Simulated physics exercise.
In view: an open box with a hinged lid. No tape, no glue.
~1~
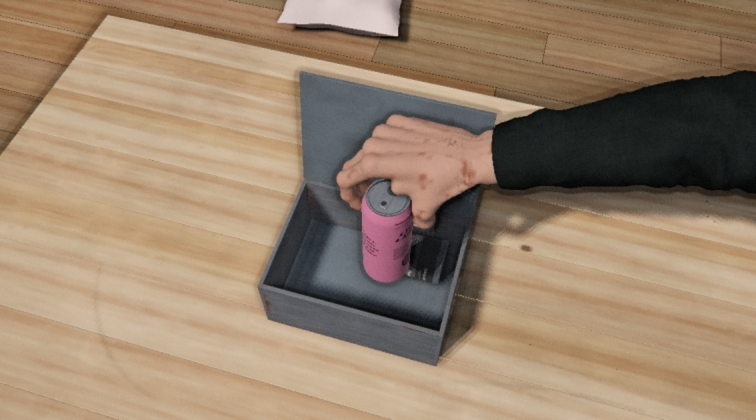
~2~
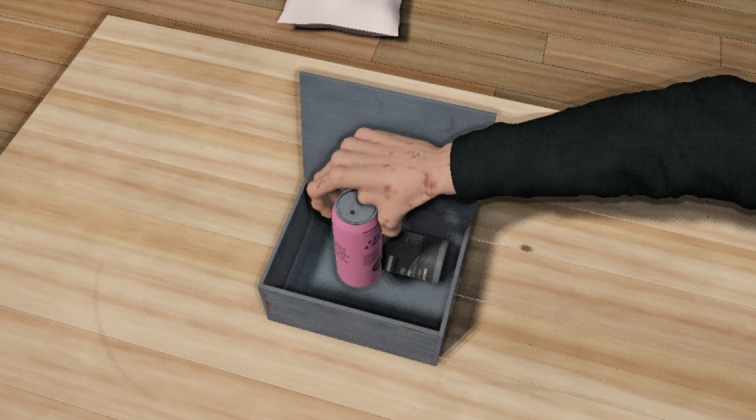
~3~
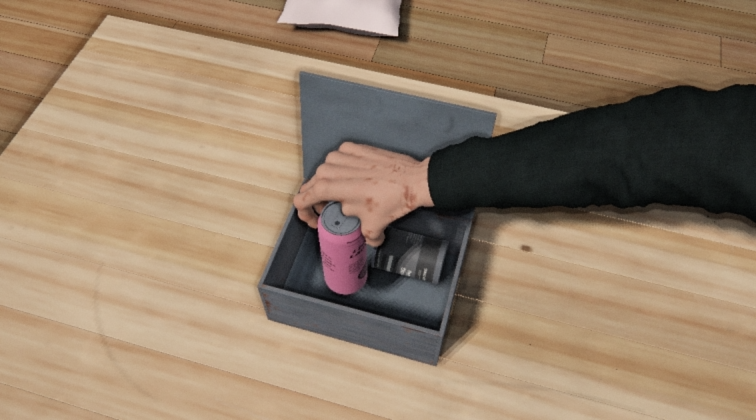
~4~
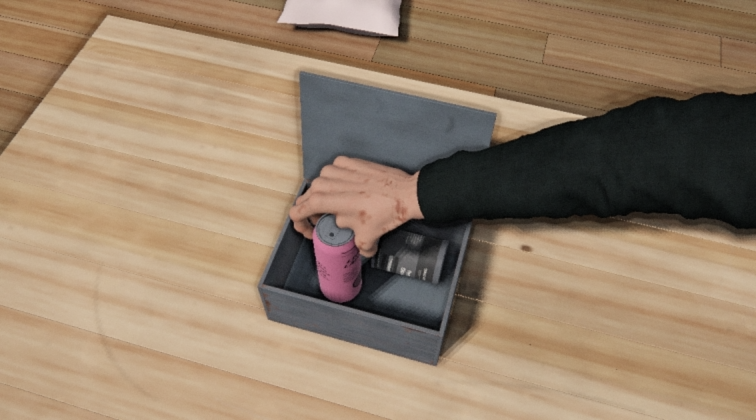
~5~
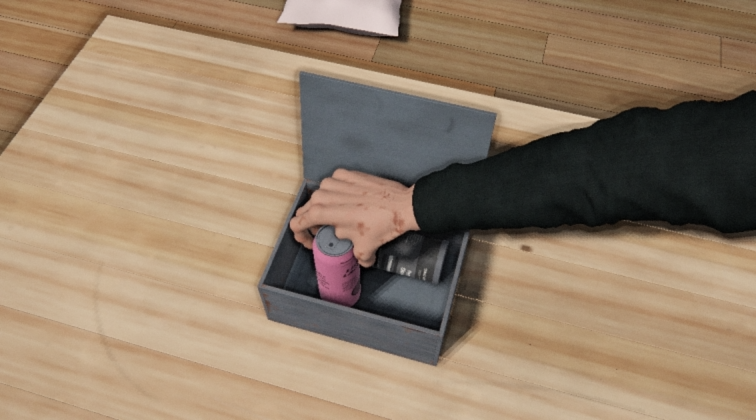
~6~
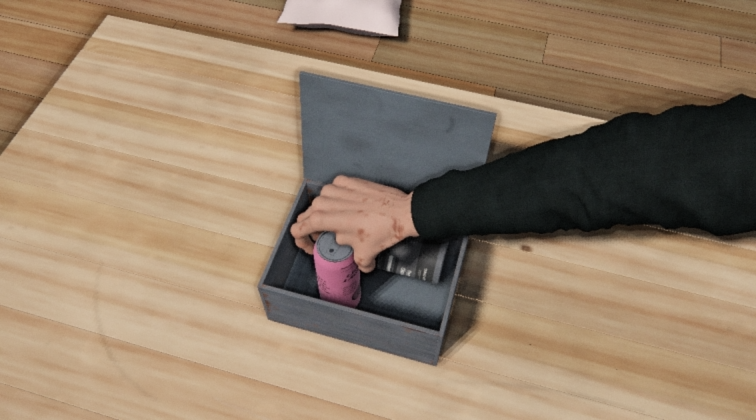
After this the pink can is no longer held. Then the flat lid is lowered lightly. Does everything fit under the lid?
Outcome: The lid is held up.
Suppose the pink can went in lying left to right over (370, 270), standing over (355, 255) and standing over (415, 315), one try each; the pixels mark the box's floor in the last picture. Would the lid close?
In the first case it closes; in the second case it stays ajar; in the third case it stays ajar.
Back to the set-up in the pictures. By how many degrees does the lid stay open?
About 30°.
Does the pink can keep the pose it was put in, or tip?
It stays as placed.
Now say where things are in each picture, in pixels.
The first picture shows coming down; pink can (387, 235).
The second picture shows coming down; pink can (358, 241); grey tin (410, 255).
The third picture shows coming down; pink can (344, 250); grey tin (410, 255).
The fourth picture shows coming down; pink can (339, 260); grey tin (410, 255).
The fifth picture shows coming down; pink can (338, 269); grey tin (410, 255).
The sixth picture shows in place under the hand; pink can (338, 274); grey tin (410, 255).
Then, 1.30 s later than the last frame, lid 78° above the rim.
Then, 1.70 s later than the last frame, lid 52° above the rim.
When it is over, lid 31° above the rim; both as before. End places, in pixels of the last picture, pink can near (338, 274).
